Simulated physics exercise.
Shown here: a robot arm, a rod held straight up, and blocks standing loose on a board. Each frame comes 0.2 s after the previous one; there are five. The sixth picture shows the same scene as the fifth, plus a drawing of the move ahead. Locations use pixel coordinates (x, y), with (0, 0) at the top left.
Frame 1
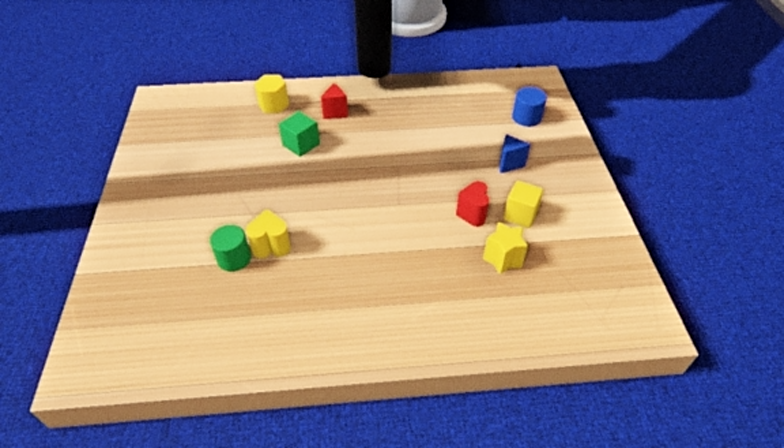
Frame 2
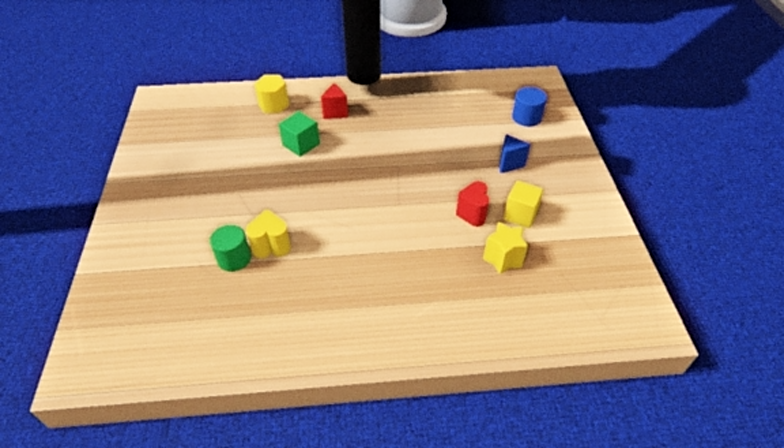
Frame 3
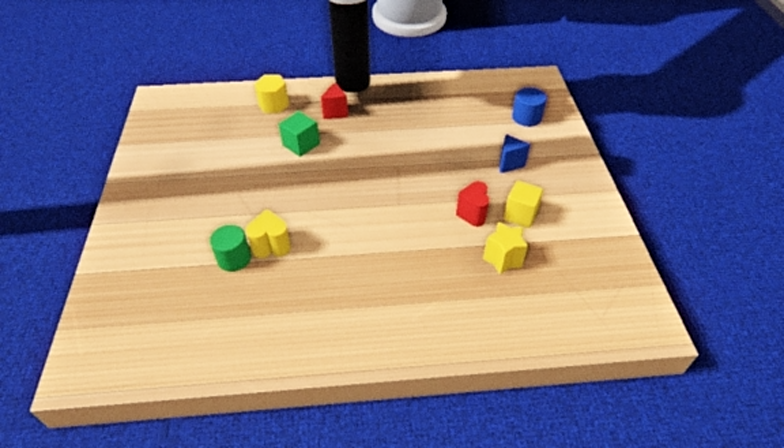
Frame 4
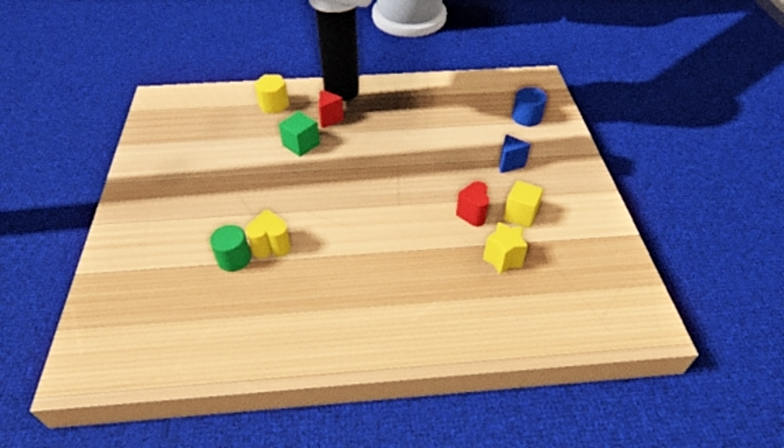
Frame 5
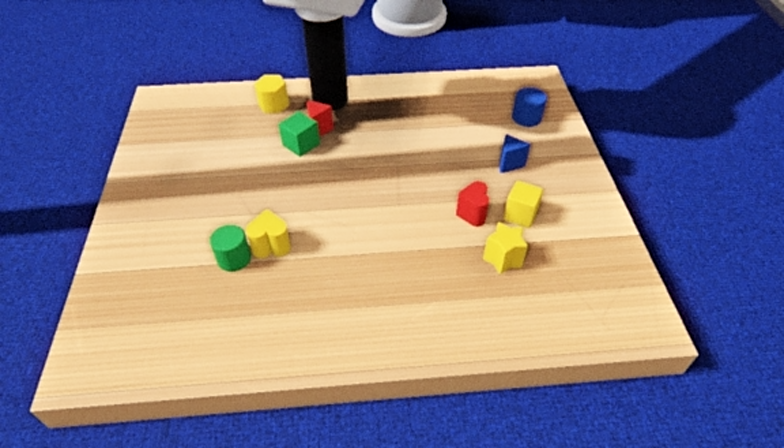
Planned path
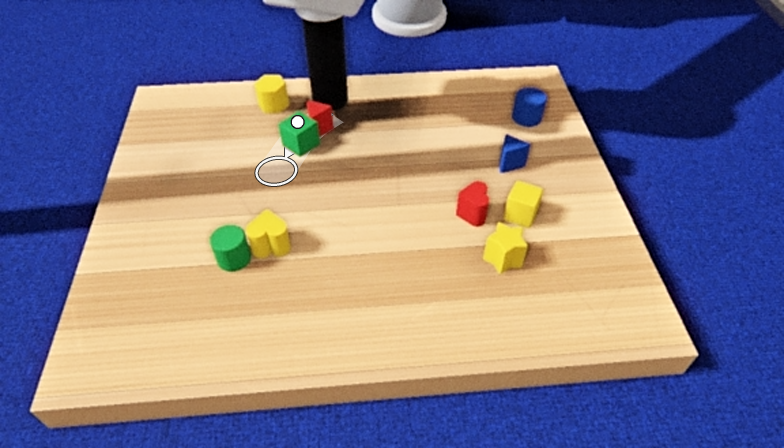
A pale wooden board lies on a bright blue surface, seen from above at an angle by a still camera. Yellow, red and green blocks sit at its upper left, blue ones at the upper right, red and yellow ones right of centre, and green and yellow ones left of centre. A black upright rod moves left and nearer from the far edge, pushing the red triangular block toward the green cube.
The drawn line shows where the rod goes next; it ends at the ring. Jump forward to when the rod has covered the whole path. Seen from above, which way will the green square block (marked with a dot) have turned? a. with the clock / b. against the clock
It's a.
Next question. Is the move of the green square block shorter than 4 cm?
I'd say no.
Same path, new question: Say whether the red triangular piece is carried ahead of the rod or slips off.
By the time the path ends, the red triangular piece is still sitting right in front of the rod.
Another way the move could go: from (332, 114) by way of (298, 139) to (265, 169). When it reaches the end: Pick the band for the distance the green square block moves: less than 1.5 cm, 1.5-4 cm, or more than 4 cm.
The block shifts more than 4 cm.
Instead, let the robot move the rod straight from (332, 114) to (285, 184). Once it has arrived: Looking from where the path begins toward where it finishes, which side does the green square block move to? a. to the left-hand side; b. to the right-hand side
Answer: B.
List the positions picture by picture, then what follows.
The first picture shows rod's lower end (375, 69); yellow hexagonal block (270, 82); green square block (298, 122); red triangular piece (334, 91).
The second picture shows rod (364, 76); blocks still.
The third picture shows rod (353, 83); blocks still.
The fourth picture shows rod (342, 91); red triangular piece (327, 97).
The fifth picture shows rod (330, 100); yellow hexagonal block (270, 82); green square block (298, 122); red triangular piece (317, 107).
Drawn move, from (332, 114) by way of (309, 130) and (291, 149) to (276, 171); the dot is on the green square block.
What follows on the original path. One third of the way, rod (307, 116); green square block (283, 135), turned 15° clockwise; red triangular piece (303, 125), turned 25° anticlockwise.
Two thirds of the way, rod (289, 136); green square block (261, 154), turned 20° clockwise; red triangular piece (284, 146), turned 20° anticlockwise.
At the end, rod (274, 157); yellow hexagonal block still; green square block (240, 170), turned 30° clockwise; red triangular piece (266, 170).
